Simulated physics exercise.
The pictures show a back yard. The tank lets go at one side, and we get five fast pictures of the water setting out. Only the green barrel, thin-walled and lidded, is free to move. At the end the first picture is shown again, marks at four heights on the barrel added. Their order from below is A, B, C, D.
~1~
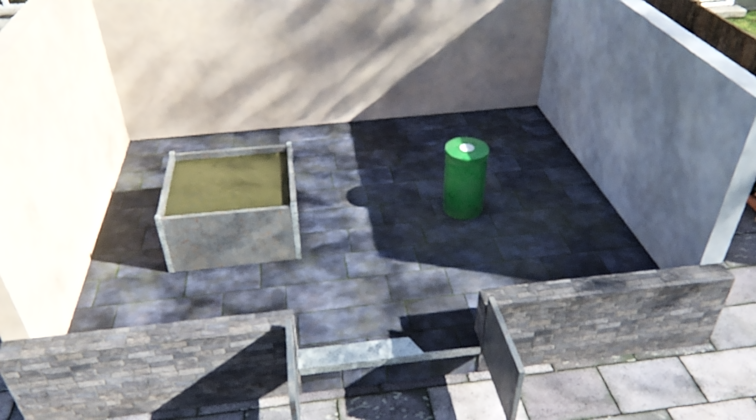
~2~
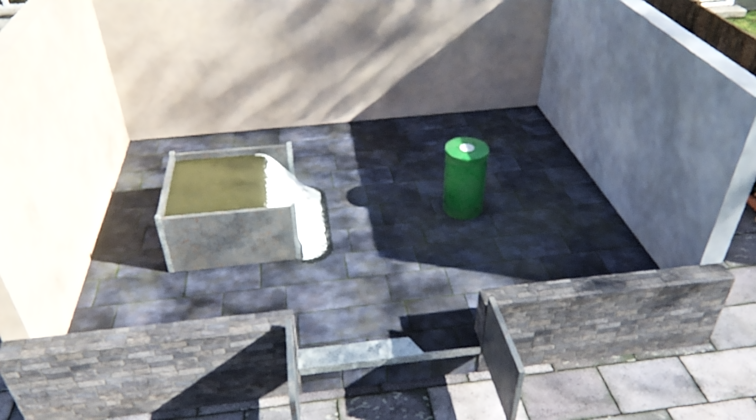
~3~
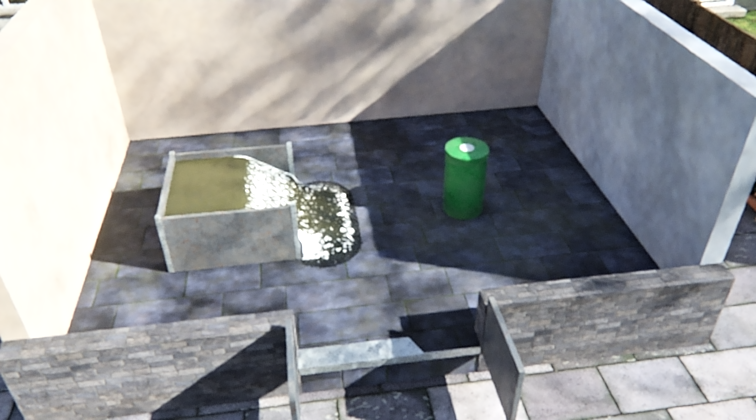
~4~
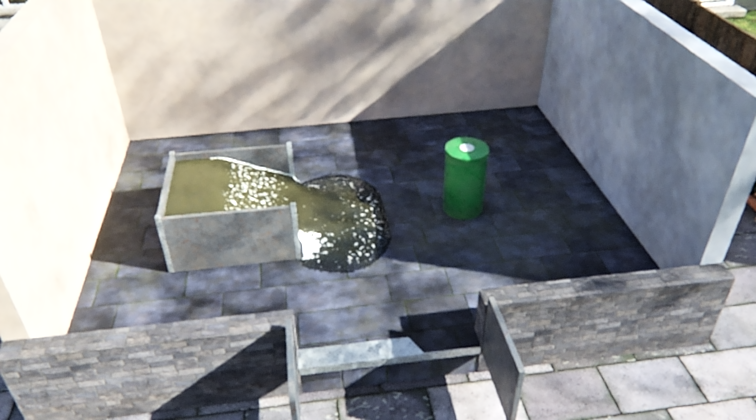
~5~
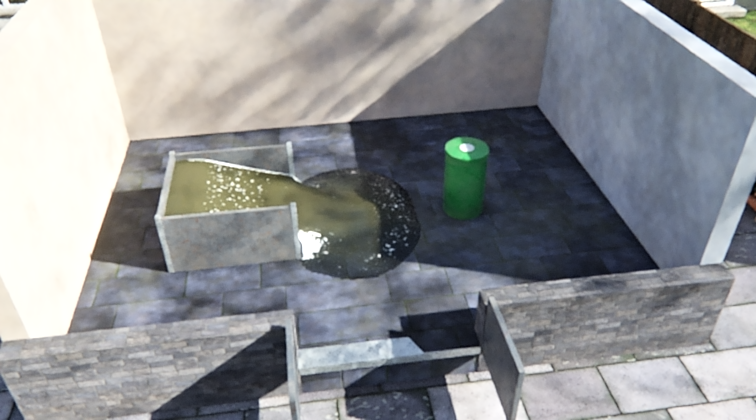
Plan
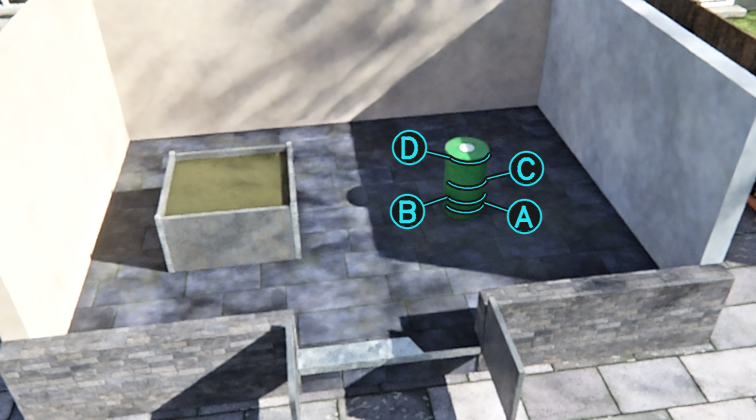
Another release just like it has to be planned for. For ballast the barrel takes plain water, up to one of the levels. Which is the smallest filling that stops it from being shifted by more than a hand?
Choose C.
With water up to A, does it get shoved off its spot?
Yes.
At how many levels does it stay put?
Two.
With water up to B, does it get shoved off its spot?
Yes, it does.
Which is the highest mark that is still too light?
Here it is mark B.
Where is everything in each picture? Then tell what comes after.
Lid of the green barrel at (468, 148); tank full, its middle at (230, 184); open gate at (387, 303).
Water covers 2 % of the ground and is seen nearest the barrel at (319, 216).
Water covers 4 % of the ground and is seen nearest the barrel at (350, 215).
Water covers 7 % of the ground and is seen nearest the barrel at (375, 211).
Lid of the green barrel at (468, 148); water covers 10 % of the ground and is seen nearest the barrel at (405, 208).
On the marked copy, A at (469, 212); B at (469, 203); C at (471, 188); D at (473, 163); from the bottom up A, B, C, D.
Choosing A, it is pushed about 3 times its own width away.
Choosing B, it is pushed about half its own width away.
Choosing C, it does not move.
Choosing D, it does not move.
